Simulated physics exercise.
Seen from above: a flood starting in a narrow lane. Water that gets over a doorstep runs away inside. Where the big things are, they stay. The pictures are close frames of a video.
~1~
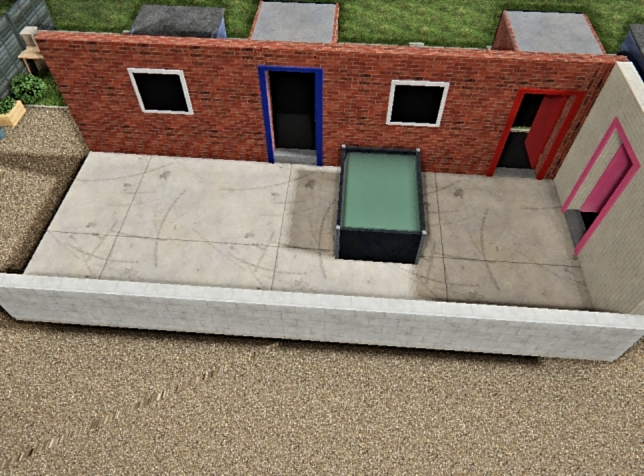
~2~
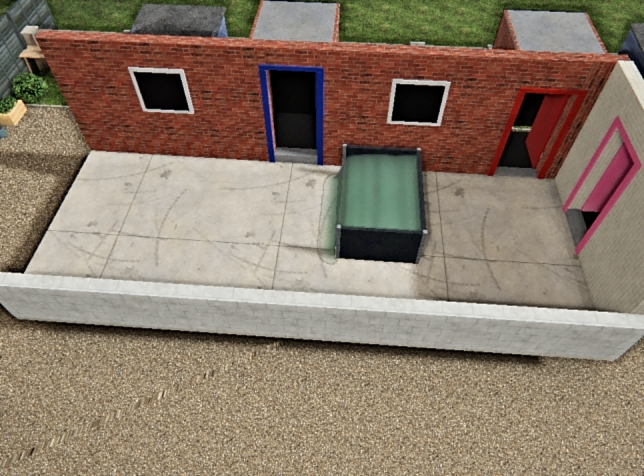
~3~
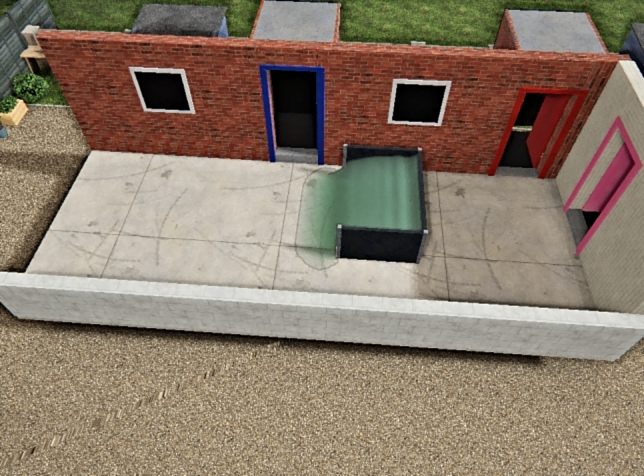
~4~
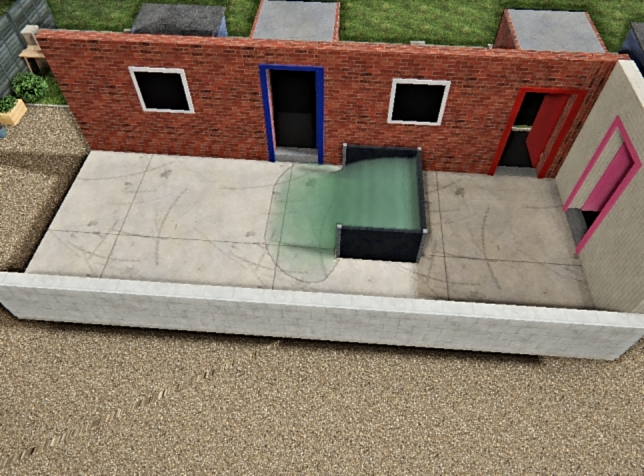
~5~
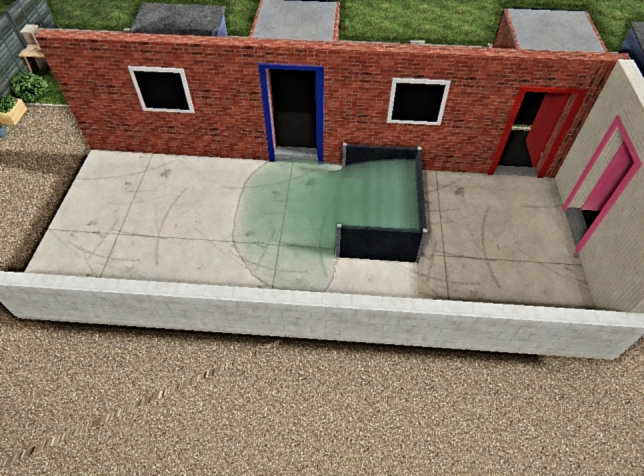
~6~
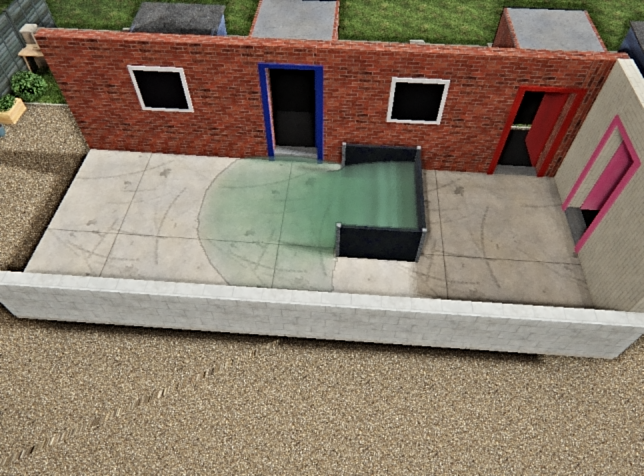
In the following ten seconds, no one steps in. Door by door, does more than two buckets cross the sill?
In the end the blue door does not top two buckets, the pink door does not top two buckets, the red door does not top two buckets.
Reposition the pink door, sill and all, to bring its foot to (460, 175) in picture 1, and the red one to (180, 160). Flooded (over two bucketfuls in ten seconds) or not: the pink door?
Looks like the pink one never reaches the limit.
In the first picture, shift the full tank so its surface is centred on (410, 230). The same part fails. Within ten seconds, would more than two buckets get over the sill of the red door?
As it turns out, the red door doesn't reach it.
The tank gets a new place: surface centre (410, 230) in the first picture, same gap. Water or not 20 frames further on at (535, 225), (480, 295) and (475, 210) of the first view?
Bone-dry, bone-dry, bone-dry.
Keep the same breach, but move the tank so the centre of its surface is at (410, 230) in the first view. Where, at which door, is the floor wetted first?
Answer: The blue door.
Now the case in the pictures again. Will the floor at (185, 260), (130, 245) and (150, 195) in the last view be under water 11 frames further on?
First spot inundated, second inundated, third inundated.
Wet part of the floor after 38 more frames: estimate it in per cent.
Close to 60 percent, by my reckoning.
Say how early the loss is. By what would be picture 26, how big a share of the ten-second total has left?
About 55 per cent.
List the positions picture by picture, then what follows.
The open tank at (380, 190) is whole and still, in the first frame.
Water pours out at (343, 204) and has run to (333, 261), in the second frame.
The front is at (317, 265), out from the gap at (343, 206), in the third frame.
Water pours out at (343, 207) and has run to (282, 265), in the fourth frame.
The front is at (237, 237), out from the gap at (342, 207), in the fifth frame.
The front is at (212, 190), out from the gap at (342, 207), in the sixth frame.
A moment on, water covers 50 % of the floor; the blue door wet at the sill, nothing in, the pink door not reached, the red door not reached.
Next, water covers 60 % of the floor; the blue door wet at the sill, nothing in, the pink door not reached, the red door not reached.
Then, water covers 60 % of the floor; the blue door wet at the sill, nothing in, the pink door not reached, the red door not reached.
Later, water covers 60 % of the floor; the blue door wet at the sill, nothing in, the pink door not reached, the red door not reached.
In the end, water covers 65 % of the floor; the blue door wet at the sill, nothing in, the pink door not reached, the red door not reached.
